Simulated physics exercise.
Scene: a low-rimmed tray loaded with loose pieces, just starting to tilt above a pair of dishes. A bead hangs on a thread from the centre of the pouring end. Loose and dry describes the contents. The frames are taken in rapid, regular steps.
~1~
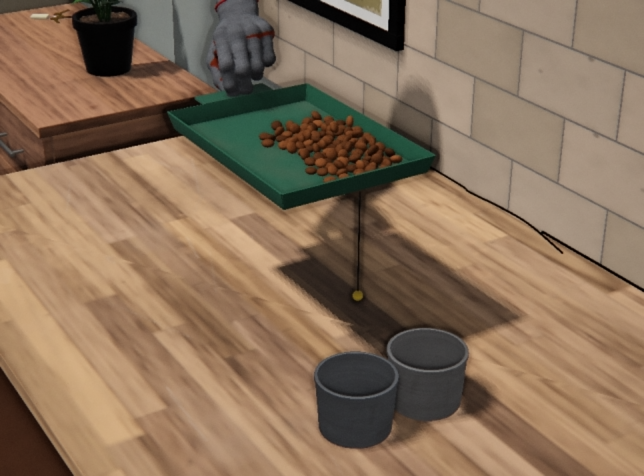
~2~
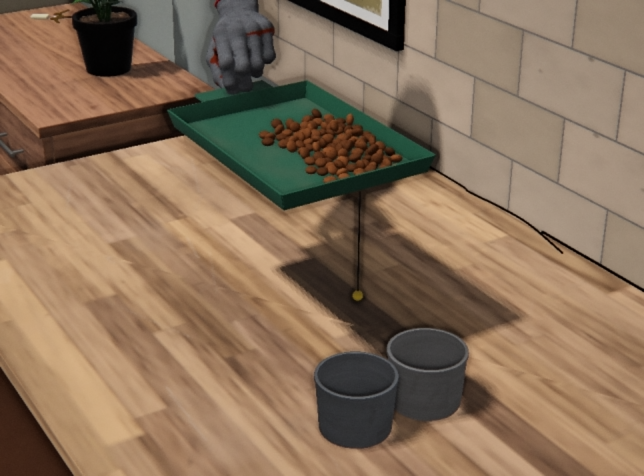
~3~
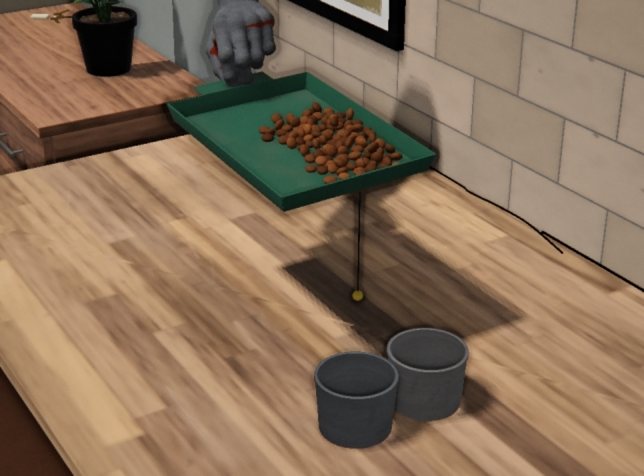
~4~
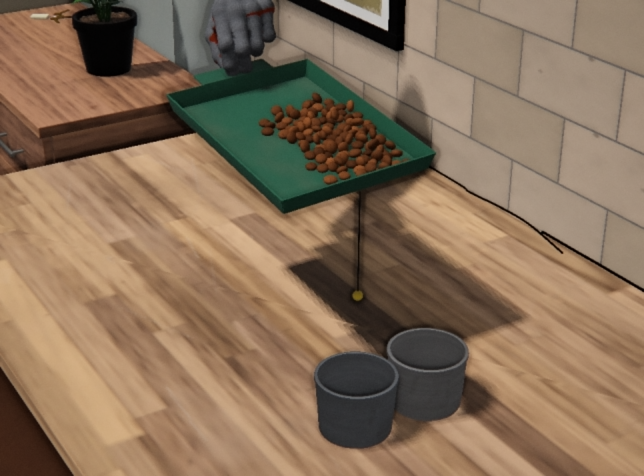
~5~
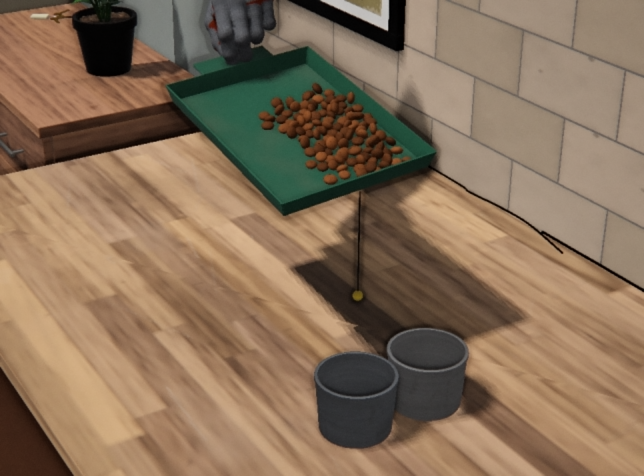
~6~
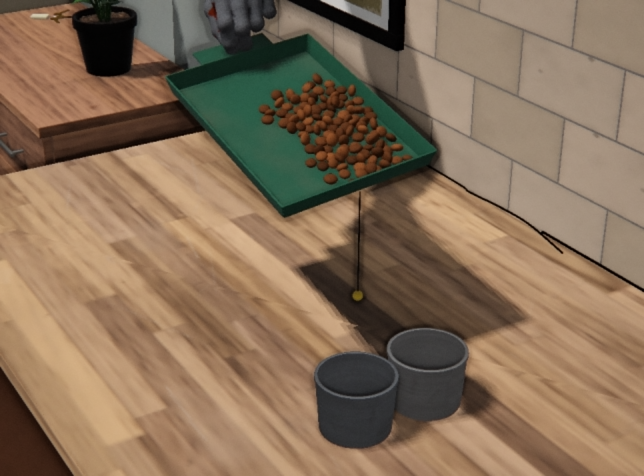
On a wooden counter beside a tiled wall, a gloved or robotic hand raises the far end of a green tray of brown kibble, tilting it gradually toward the near left corner, while two grey dishes stay still below.
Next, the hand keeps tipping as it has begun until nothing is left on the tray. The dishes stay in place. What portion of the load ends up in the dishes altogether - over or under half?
Under.
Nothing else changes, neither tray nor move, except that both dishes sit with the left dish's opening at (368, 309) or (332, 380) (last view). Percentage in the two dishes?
First placement: 0 per cent; second placement: 10 per cent.
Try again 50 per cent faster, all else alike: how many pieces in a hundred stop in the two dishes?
That works out at some 0 per cent.
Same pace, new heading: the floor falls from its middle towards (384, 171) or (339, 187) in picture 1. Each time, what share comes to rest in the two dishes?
It comes to about 0 per cent the first time and about 10 per cent the second.
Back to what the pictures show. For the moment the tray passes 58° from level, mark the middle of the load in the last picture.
Close to (326, 171).
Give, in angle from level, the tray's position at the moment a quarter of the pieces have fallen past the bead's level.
That happens at around 90°.
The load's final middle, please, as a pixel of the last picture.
(302, 389).
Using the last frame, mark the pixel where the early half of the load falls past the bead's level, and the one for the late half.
Near (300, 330) and later near (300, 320).
Just after the last frame, tray tipped steeply; every one on the tray.
A moment on, tray tipped right over; roughly a quarter on the tray; just a few in the right dish; roughly a third outside both; roughly a third in the air.
Further on, tray tipped past a quarter turn; just a few in the right dish; almost all outside both.
When it is over, tray tipped past a quarter turn; not one in the left dish; just a few in the right dish; almost all outside both.
